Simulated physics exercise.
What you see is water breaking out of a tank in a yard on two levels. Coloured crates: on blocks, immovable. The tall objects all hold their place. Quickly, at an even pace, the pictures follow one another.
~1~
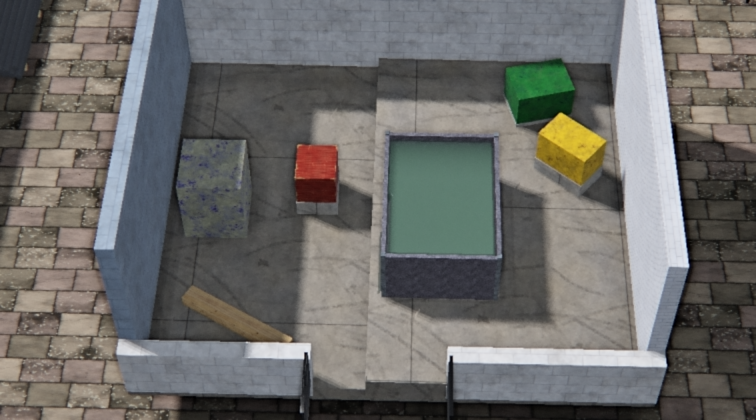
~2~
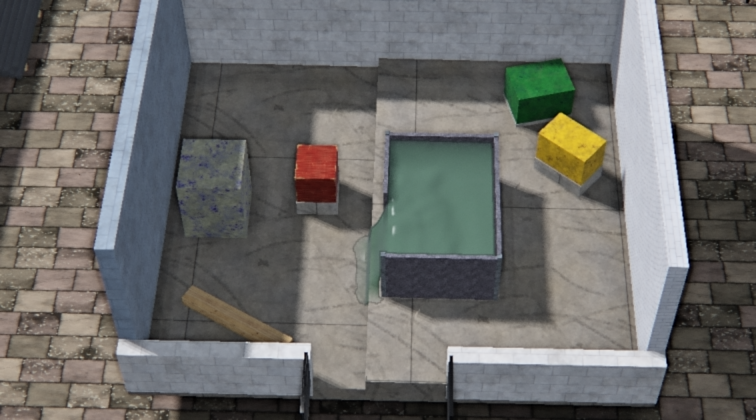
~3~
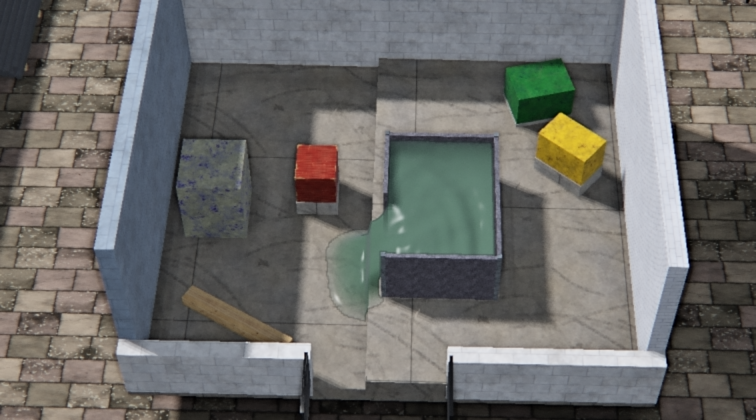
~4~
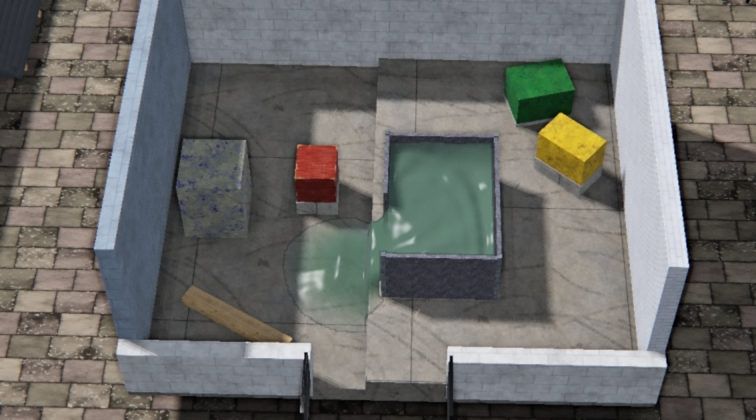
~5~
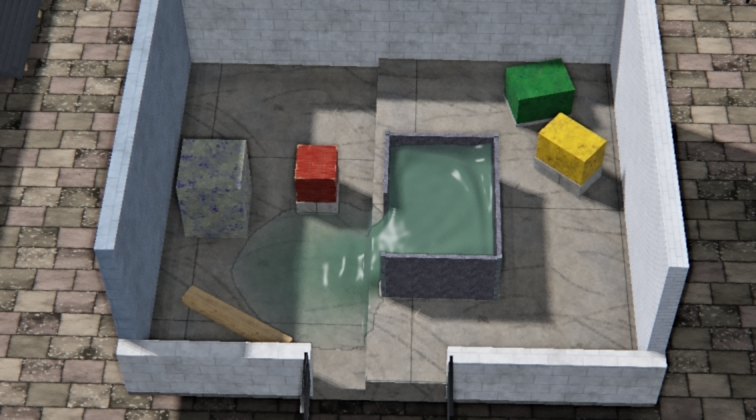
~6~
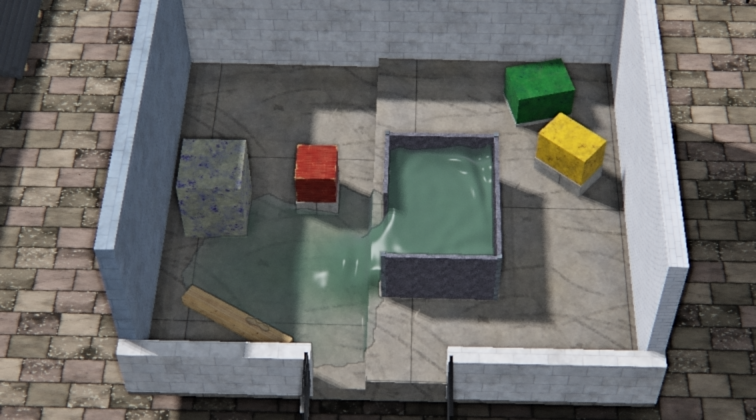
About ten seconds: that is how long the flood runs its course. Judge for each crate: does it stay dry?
The yellow crate: Yes, it stays dry. The red crate: Yes, it stays dry. The green crate: Yes, it stays dry.
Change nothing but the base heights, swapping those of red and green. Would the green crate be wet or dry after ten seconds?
Result: Green crate is untouched.
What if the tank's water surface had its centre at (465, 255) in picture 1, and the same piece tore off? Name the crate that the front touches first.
The one in red comes first.
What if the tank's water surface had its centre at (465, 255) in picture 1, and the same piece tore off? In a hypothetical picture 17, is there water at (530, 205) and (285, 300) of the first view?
Taking the spots in order: Bare, swamped.
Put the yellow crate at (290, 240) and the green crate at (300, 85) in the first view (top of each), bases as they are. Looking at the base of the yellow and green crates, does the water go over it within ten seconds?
The yellow crate is flooded, and the green one is flooded.
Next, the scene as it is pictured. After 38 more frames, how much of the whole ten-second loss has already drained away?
It comes to around 50 per cent.
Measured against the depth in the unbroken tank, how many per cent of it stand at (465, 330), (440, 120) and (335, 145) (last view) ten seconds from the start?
In order: 0, 0, 14 %.
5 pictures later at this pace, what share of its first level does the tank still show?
I'd say some 58 %.
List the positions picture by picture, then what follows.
In the first frame, the water tank at (441, 197) is whole and still.
In the second frame, the front is at (373, 300), out from the gap at (387, 248).
In the third frame, the front is at (334, 245), out from the gap at (387, 252).
In the fourth frame, water pours out at (387, 253) and has run to (292, 250).
In the fifth frame, water pours out at (387, 253) and has run to (239, 279).
In the sixth frame, water pours out at (387, 253) and has run to (188, 282).
A moment on, water covers 30 % of the floor; the yellow crate not reached, the red crate water round its plinth, the green crate not reached.
Next, water covers 40 % of the floor; the yellow crate not reached, the red crate water round its plinth, the green crate not reached.
Then, water covers 45 % of the floor; the yellow crate not reached, the red crate water round its plinth, the green crate not reached.
Later, water covers 50 % of the floor; the yellow crate not reached, the red crate water round its plinth, the green crate not reached.
In the end, water covers 50 % of the floor; the yellow crate stayed above the water, the red crate stayed above the water, the green crate stayed above the water.
